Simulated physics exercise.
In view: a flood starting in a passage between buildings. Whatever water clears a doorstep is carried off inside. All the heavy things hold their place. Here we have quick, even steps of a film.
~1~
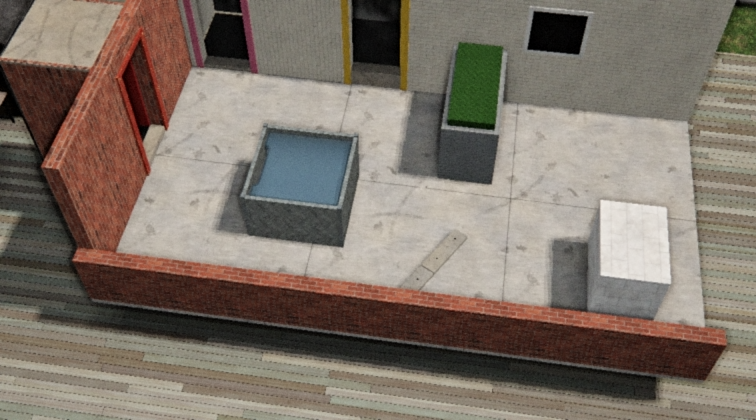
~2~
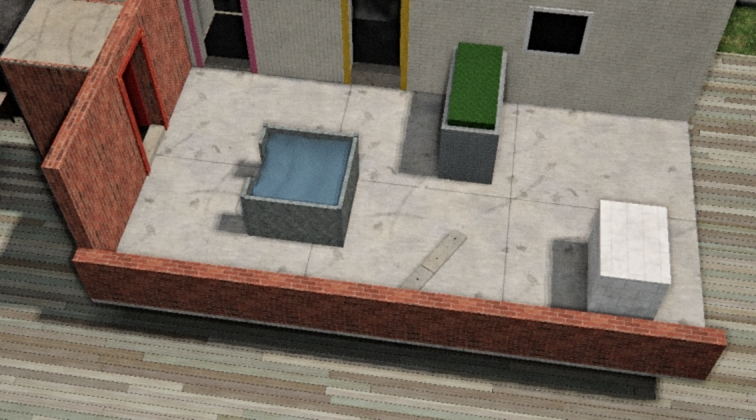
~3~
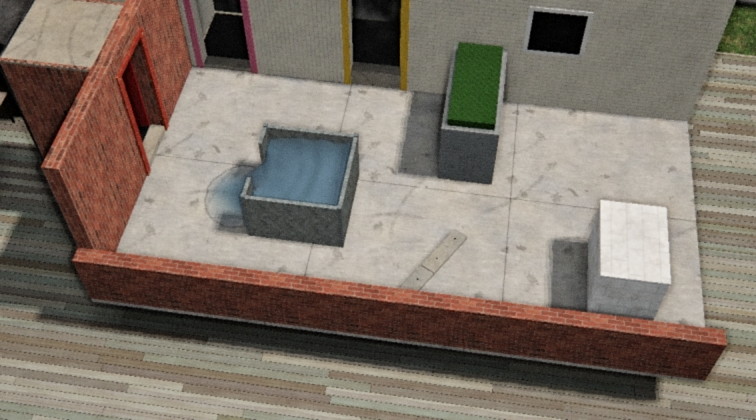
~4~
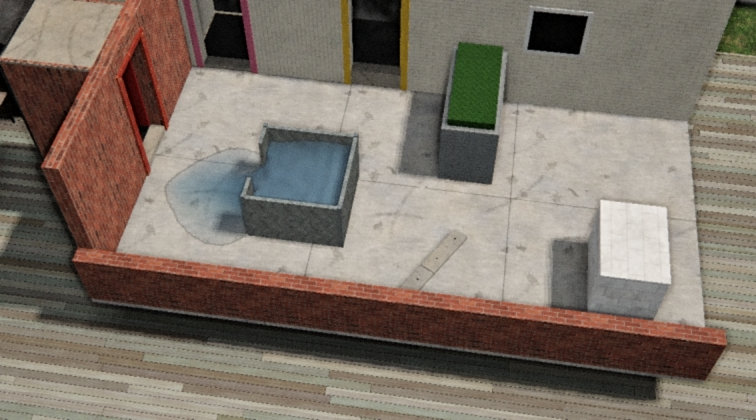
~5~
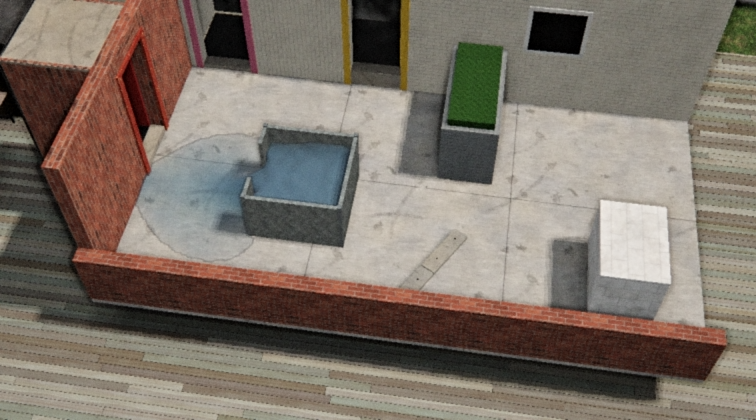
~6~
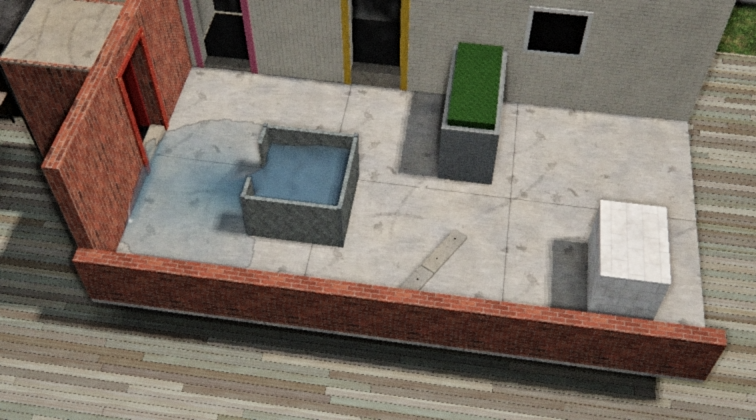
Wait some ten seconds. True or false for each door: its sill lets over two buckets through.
The pink door true; the yellow door false; the red door true.
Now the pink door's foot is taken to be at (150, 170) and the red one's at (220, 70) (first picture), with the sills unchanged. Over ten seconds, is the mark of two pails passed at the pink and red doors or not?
Briefly, the pink door crosses the line and the red door crosses the line.
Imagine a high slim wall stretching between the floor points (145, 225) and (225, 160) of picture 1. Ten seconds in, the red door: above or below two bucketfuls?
Result - the red one remains within bounds.
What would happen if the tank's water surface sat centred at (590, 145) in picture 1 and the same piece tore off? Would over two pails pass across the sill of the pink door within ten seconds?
Short version: The pink one ends up short of the threshold.
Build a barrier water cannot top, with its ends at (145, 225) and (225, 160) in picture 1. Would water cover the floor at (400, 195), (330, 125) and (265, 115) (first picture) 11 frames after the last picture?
Untouched; submerged; submerged.
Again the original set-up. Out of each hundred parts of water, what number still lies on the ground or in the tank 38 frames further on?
About 84 per cent.
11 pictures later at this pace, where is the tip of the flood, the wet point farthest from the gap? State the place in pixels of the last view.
Near (193, 66).
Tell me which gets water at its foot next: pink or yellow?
Answer: The pink-painted one.
A moment on, water covers 20 % of the floor; the pink door not reached, the yellow door not reached, the red door over two buckets in.
Next, water covers 20 % of the floor; the pink door under two buckets in, the yellow door not reached, the red door far over two buckets in.
Then, water covers 40 % of the floor; the pink door over two buckets in, the yellow door wet at the sill, nothing in, the red door far over two buckets in.
Later, water covers 65 % of the floor; the pink door far over two buckets in, the yellow door wet at the sill, nothing in, the red door far over two buckets in.
In the end, water covers 80 % of the floor; the pink door far over two buckets in, the yellow door wet at the sill, nothing in, the red door far over two buckets in.
